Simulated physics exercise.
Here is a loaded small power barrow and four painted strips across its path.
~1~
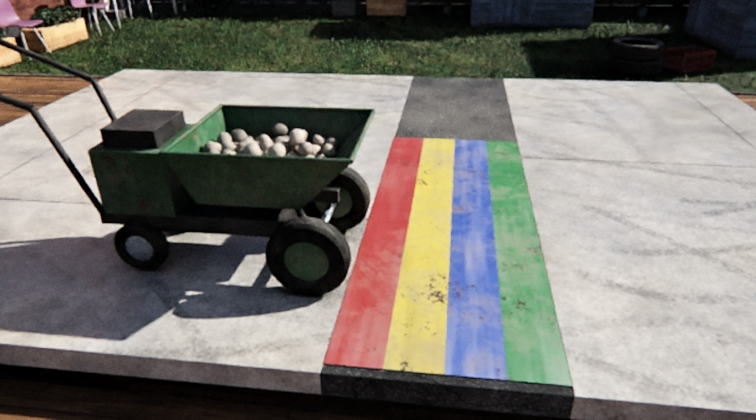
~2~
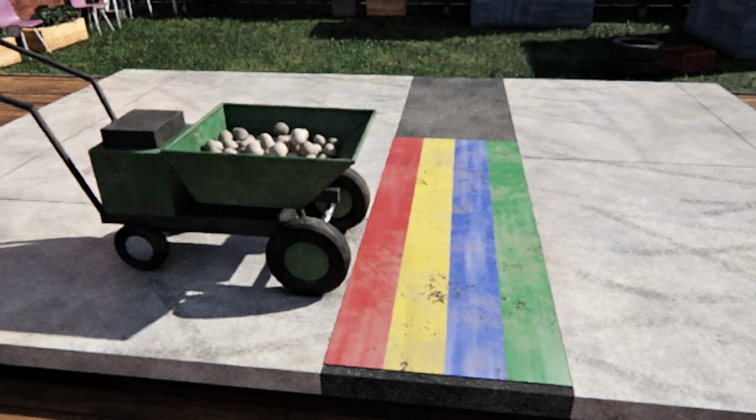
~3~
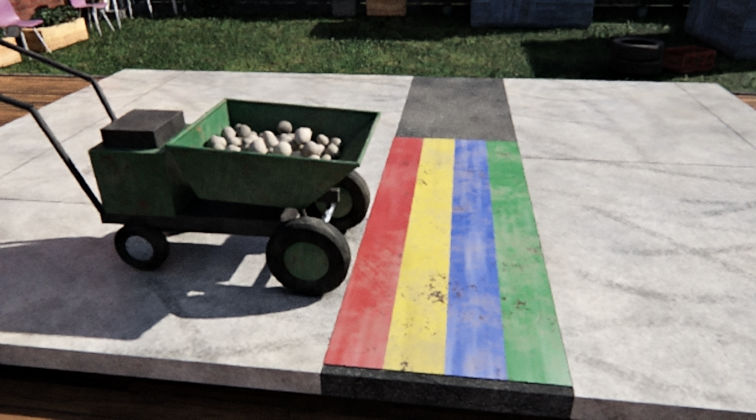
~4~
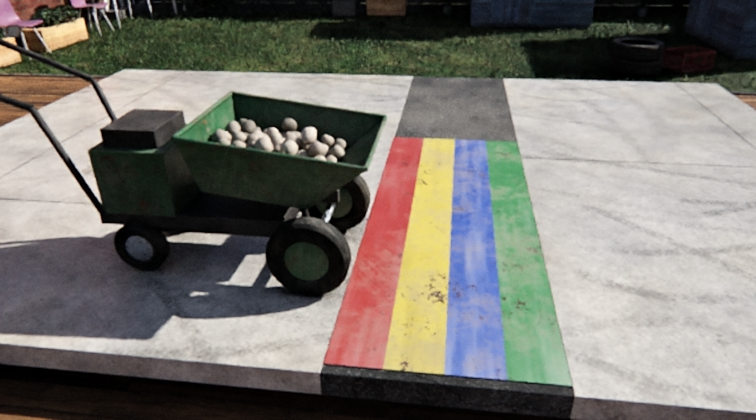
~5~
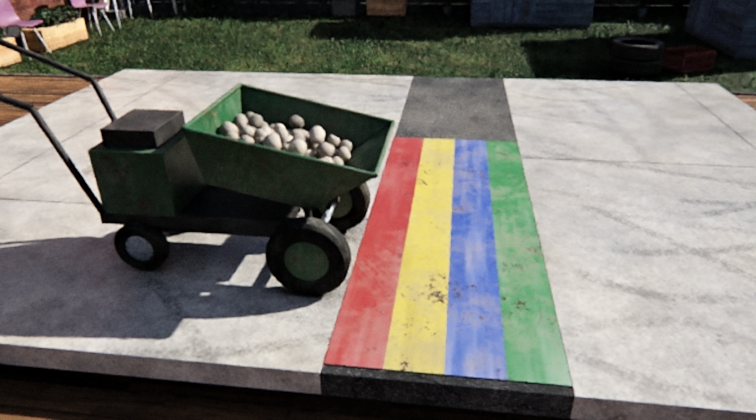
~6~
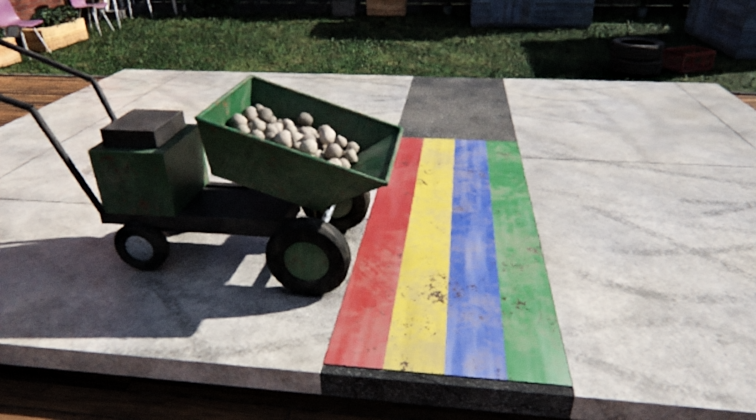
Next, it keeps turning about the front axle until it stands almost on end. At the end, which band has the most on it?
The blue one gets the largest share.
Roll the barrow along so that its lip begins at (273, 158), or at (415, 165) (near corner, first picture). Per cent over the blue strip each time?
Roughly 10 per cent, and 10 per cent.
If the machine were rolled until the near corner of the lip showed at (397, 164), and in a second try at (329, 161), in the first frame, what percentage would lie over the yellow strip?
About 0 and 40 per cent.
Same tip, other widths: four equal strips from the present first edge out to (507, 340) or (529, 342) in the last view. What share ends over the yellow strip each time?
First some 0, then 10 per cent.
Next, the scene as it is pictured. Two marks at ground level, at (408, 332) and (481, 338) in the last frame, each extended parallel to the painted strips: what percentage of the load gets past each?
First some 80, then 30 per cent.
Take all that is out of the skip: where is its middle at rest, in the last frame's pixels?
Close to (467, 259).
Shortly afterwards, skip tipped steeply; the whole lot in the skip.
Next, skip tipped steeply; the bulk in the skip; a little over the yellow strip; a little over the blue strip.
Some moments later, skip tipped right over; near a quarter in the skip; near a quarter over the yellow strip; near half over the blue strip; a little over the green strip; only a few off the paint.
In the end, skip tipped right over; near a quarter in the skip; none at all over the red strip; near a quarter over the yellow strip; near half over the blue strip; a little over the green strip; only a few off the paint.
